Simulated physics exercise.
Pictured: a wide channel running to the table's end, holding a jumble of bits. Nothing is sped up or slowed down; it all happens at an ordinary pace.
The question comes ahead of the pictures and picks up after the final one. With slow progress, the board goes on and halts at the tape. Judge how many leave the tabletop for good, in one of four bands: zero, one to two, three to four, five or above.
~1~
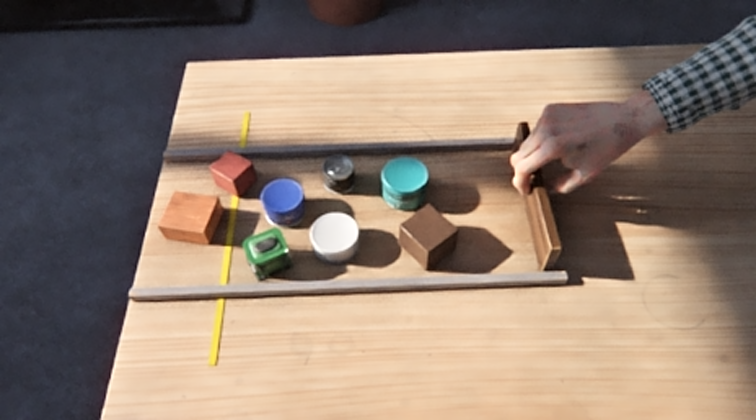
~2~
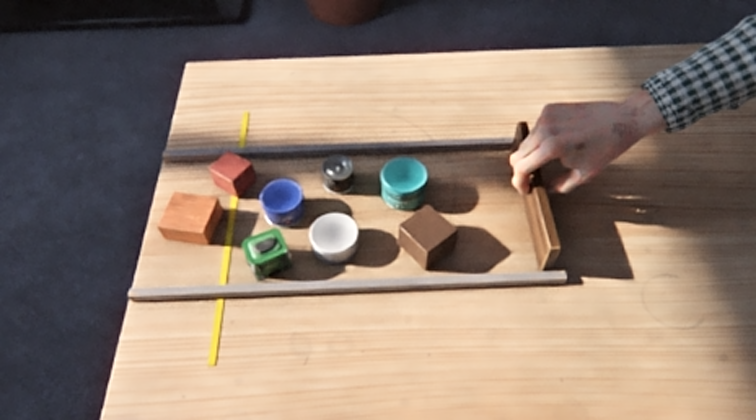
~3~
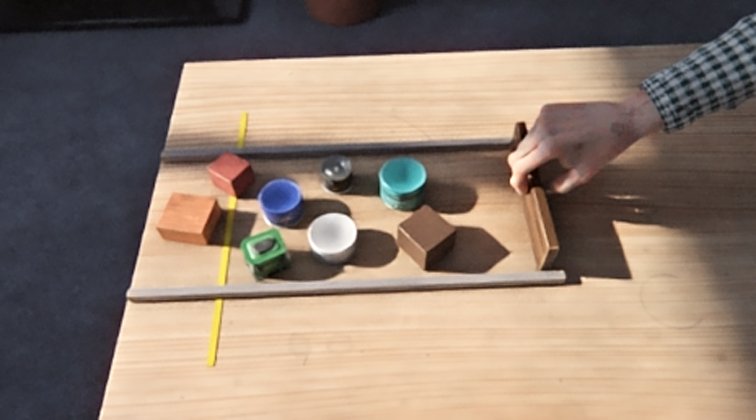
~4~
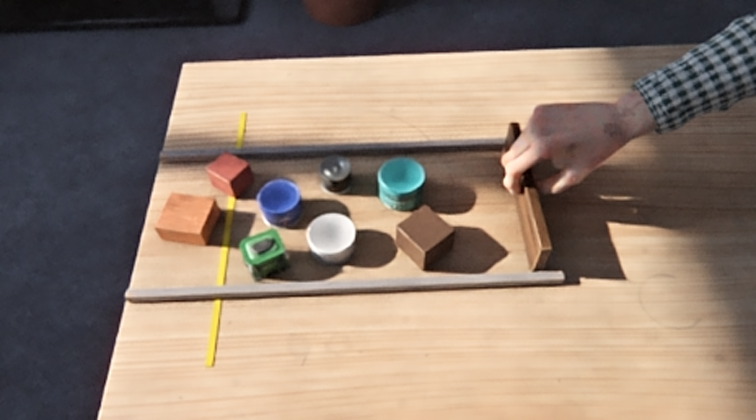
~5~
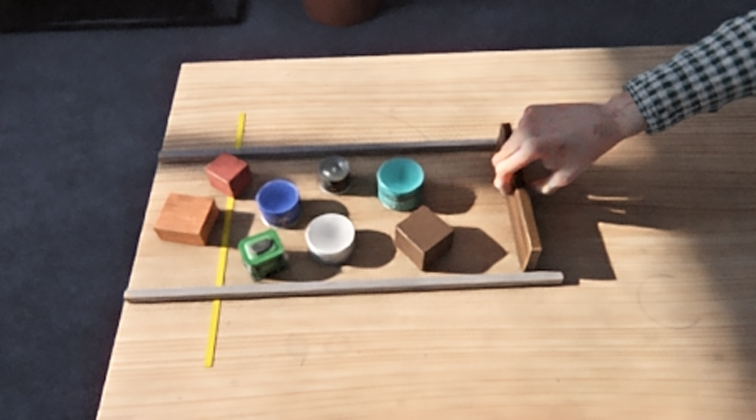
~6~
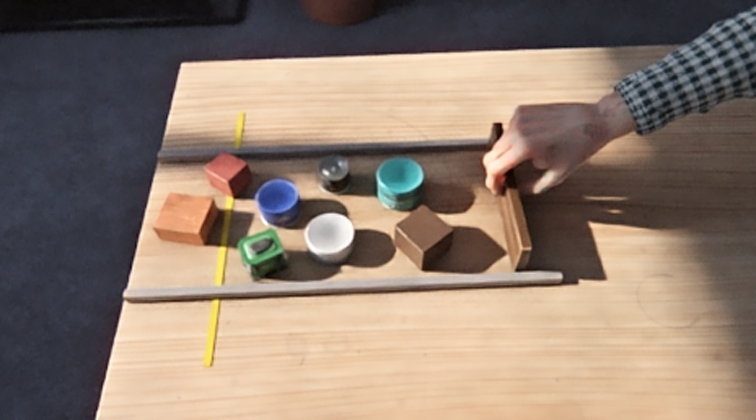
That falls in the band one to two.
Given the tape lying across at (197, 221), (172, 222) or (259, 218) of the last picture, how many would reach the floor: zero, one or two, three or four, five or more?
So, taking them in turn, I'd give three or four; at least five; no fall at all.
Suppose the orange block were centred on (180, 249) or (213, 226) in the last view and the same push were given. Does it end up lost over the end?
In order, the object goes off, then goes off.
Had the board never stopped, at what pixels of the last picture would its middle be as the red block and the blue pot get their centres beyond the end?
For the red block at (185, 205), for the blue pot at (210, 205).
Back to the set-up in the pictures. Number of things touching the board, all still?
All in all, 3.
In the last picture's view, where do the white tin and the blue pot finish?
(157, 245), and the other (159, 208).
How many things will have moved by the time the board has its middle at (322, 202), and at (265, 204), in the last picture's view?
In order, the tallies are 6 and 8.
A little later, none off yet; orange block at rest near (186, 219); red block at rest near (229, 175); green case at rest near (263, 255).
Next, none off yet; orange block at rest near (186, 219); red block at rest near (229, 175); green case shifted about its own width near (214, 261).
When it is over, the number that fall off is one or two; down, green case and orange block.
